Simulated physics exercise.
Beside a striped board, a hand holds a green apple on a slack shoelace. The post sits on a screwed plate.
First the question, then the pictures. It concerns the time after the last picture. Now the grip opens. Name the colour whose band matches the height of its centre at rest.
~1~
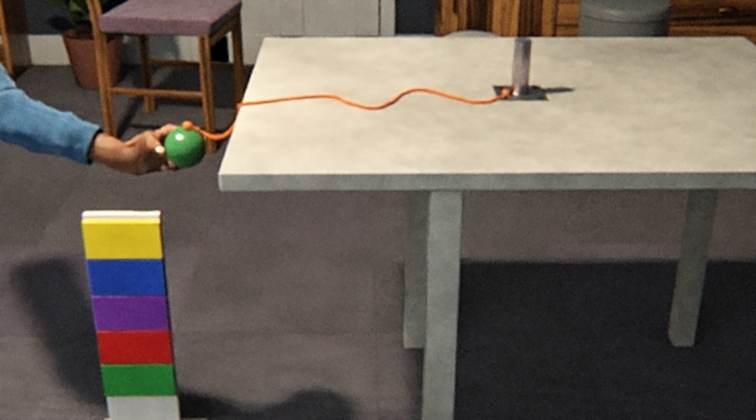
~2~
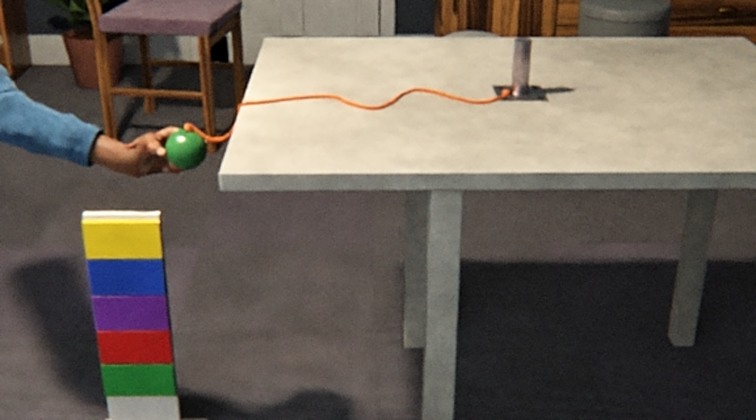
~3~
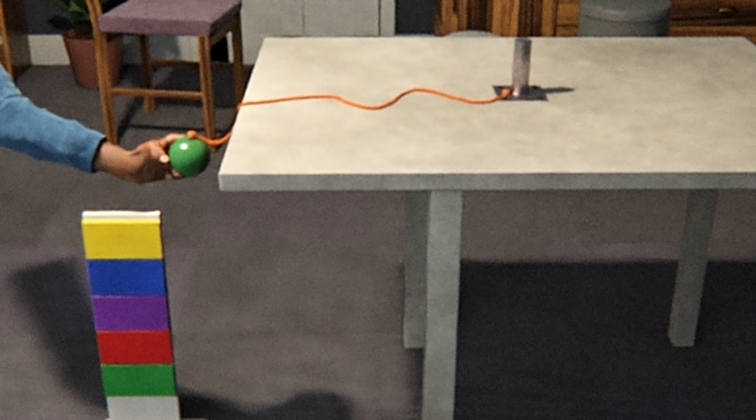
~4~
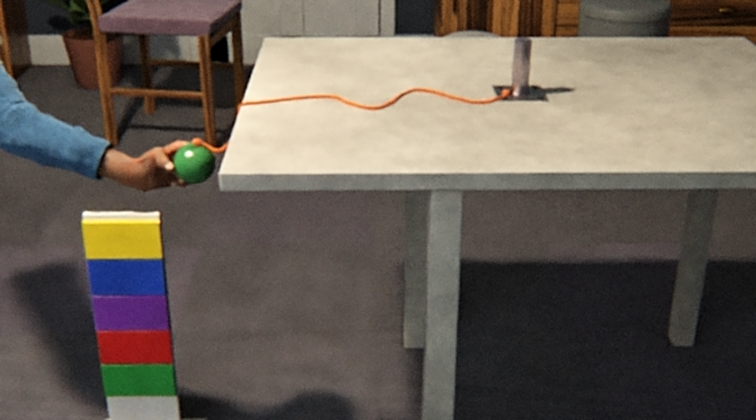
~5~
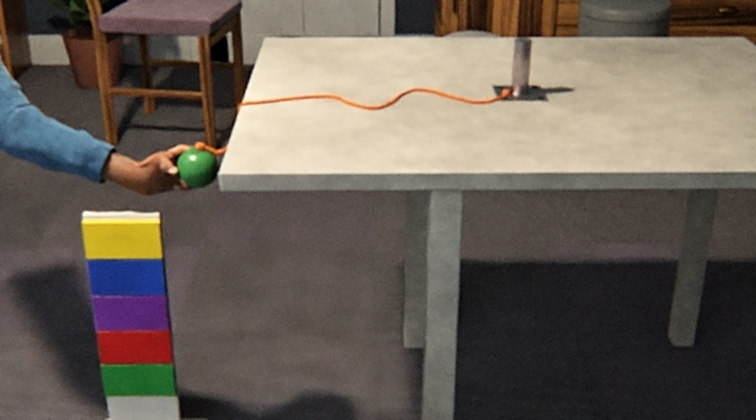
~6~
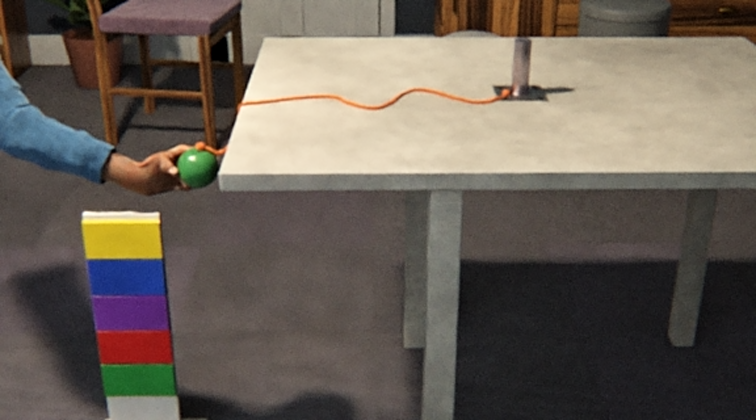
That would be blue.
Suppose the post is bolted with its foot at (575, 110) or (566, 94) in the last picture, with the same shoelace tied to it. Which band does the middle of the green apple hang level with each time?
The first case gives yellow, the second gives yellow.
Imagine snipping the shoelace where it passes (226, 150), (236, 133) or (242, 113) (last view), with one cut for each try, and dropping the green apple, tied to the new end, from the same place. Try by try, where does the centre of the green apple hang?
In that order: (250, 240), (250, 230) and (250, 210).
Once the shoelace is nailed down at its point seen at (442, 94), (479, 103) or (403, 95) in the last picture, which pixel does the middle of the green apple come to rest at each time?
Going try by try, I'd put it close to (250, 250), then (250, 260), and finally (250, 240).
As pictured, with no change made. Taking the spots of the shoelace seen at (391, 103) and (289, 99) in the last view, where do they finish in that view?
Point one to (336, 99), point two to (243, 139).
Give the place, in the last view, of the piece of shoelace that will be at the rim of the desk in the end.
Near (317, 97).
Soon after, apple near (227, 257); level with blue.
After that, apple near (269, 267); level with blue.
In the end, apple near (248, 271); level with blue. At blue.
